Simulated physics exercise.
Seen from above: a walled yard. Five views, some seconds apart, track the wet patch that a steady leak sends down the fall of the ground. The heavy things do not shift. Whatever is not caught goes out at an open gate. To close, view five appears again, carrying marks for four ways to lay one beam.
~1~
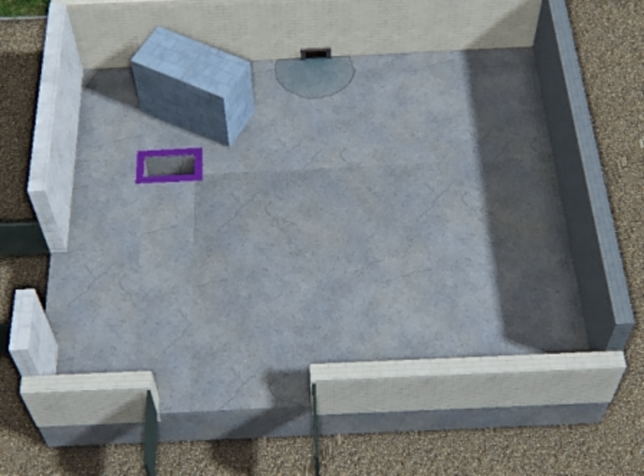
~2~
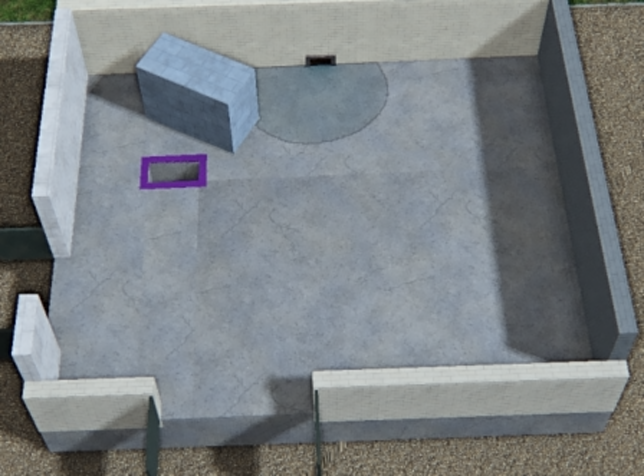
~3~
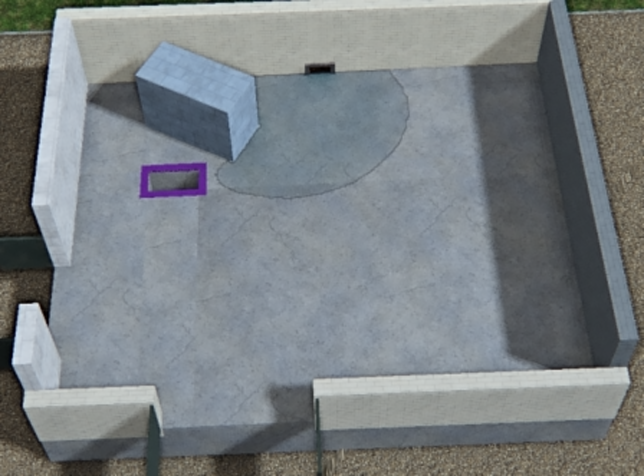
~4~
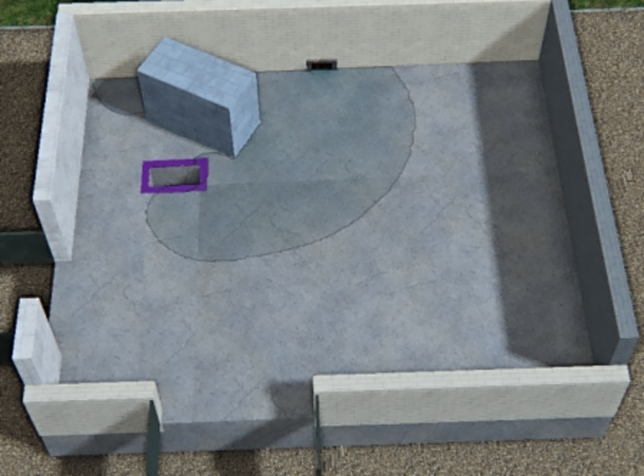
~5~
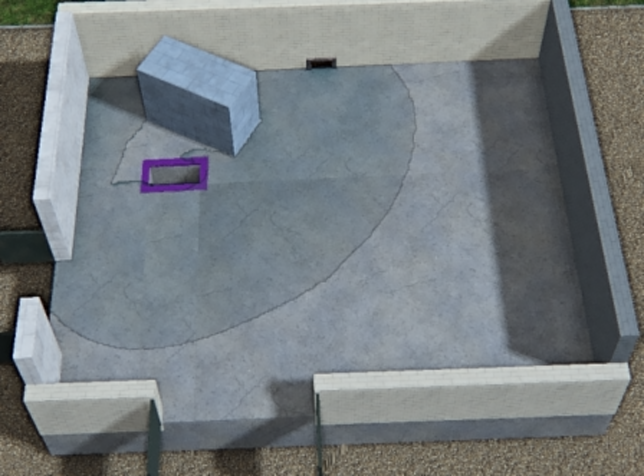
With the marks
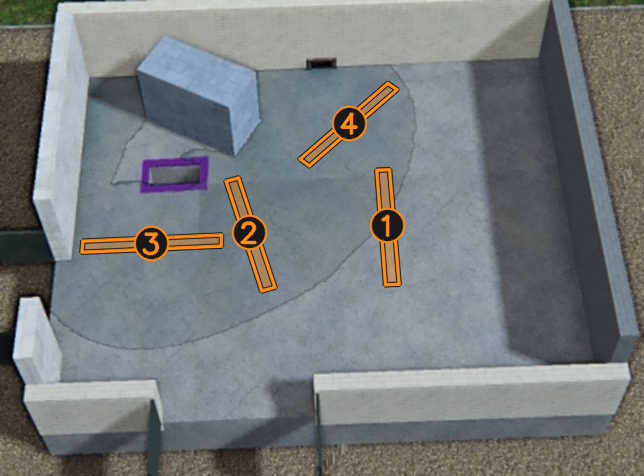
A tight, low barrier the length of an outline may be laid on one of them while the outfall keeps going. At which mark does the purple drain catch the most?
Choose 3.
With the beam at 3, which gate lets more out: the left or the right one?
The left gate.
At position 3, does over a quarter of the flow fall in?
Yes.
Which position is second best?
2.
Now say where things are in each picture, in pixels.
Outfall at (316, 53); purple drain at (170, 166); open gate at (235, 394); open gate at (62, 298); water covers 2 % of the ground and shows as far out as (338, 87); purple drain still dry.
Water covers 7 % of the ground and shows as far out as (277, 132); purple drain still dry.
Water covers 14 % of the ground and shows as far out as (255, 190); purple drain still dry.
Water covers 24 % of the ground and shows as far out as (196, 253); purple drain still dry.
Water covers 41 % of the ground and shows as far out as (94, 333); purple drain taking water.
On the marked copy, 1 from (392, 284) to (383, 169); 2 from (232, 179) to (268, 289); 3 from (82, 246) to (221, 240); 4 from (304, 162) to (392, 86).
If 1 is chosen, about 9 % of the stream runs into the purple drain, about 91 % out by the gates.
If 2 is chosen, about 20 % of the stream runs into the purple drain, about 80 % out by the gates.
If 3 is chosen, about 45 % of the stream runs into the purple drain, about 55 % out by the gates.
If 4 is chosen, about 11 % of the stream runs into the purple drain, about 89 % out by the gates.
